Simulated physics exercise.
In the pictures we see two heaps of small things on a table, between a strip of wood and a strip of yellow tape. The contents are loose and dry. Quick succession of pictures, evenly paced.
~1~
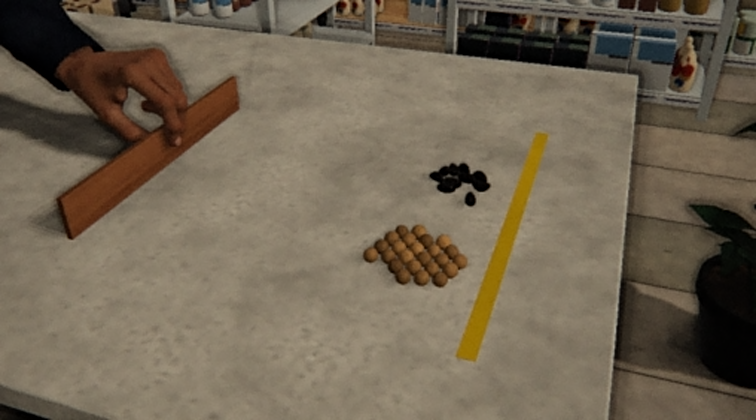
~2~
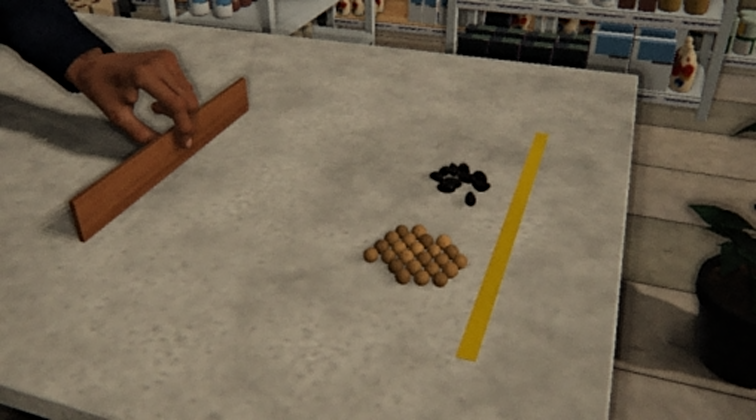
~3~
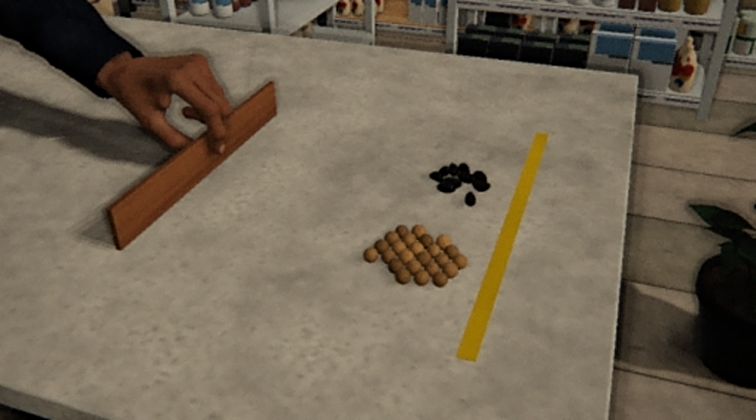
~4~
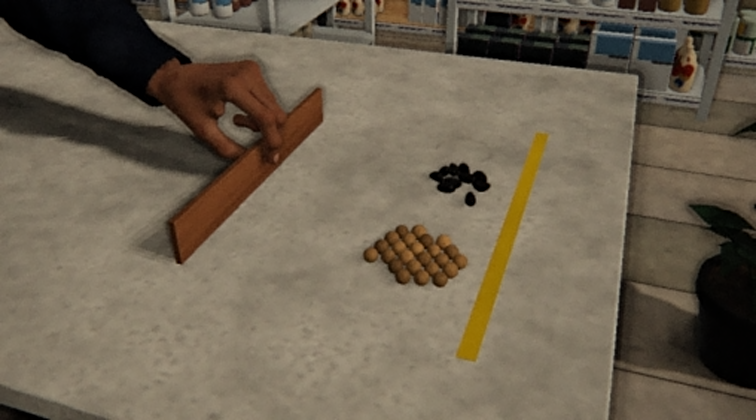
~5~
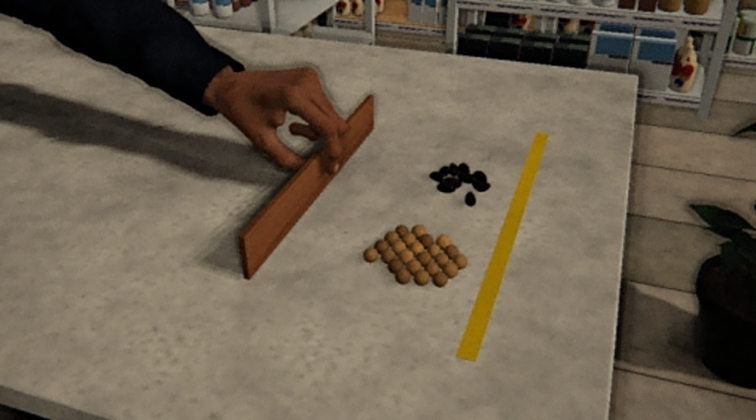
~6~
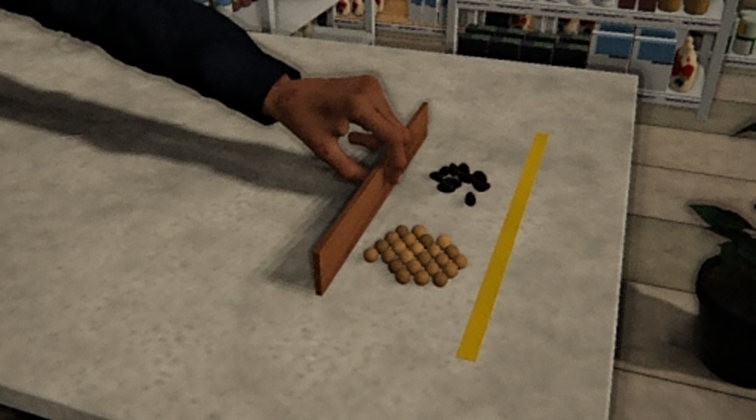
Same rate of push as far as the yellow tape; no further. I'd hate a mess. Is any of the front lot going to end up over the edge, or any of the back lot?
Front lot: You will lose some. Back lot: You will lose some.
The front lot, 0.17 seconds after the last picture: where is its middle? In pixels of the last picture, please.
Close to (598, 270).
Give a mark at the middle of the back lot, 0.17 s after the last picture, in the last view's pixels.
Near (595, 203).
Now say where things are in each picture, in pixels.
In the first frame, strip of wood near (80, 206), at rest; yellow tape near (540, 141), about a palm's width from the edge; edge at (624, 246); front lot near (416, 250), a few round wooden beads; back lot near (467, 178), a few black beans.
In the second frame, strip of wood near (92, 209); back lot near (467, 178).
In the third frame, strip of wood near (128, 217); front lot near (416, 250).
In the fourth frame, strip of wood near (188, 229); back lot near (467, 178).
In the fifth frame, strip of wood near (256, 243); front lot near (416, 250).
In the sixth frame, strip of wood near (328, 258); yellow tape near (540, 141); edge at (624, 246); front lot near (416, 250); back lot near (467, 178).
Then, 0.08 s on from there, strip of wood still moving, near (474, 178); front lot all on the table, its front near (559, 270); back lot all on the table, its front near (526, 160).
Then, 0.17 s on from there, strip of wood stopped at the yellow tape; front lot all on the table, its front near (693, 294); back lot all on the table, its front near (627, 152).
Then, 0.45 s on from there, strip of wood stopped at the yellow tape; front lot the whole lot over the edge; back lot the whole lot over the edge.
In the end, strip of wood stopped at the yellow tape; front lot the whole lot over the edge; back lot the whole lot over the edge.
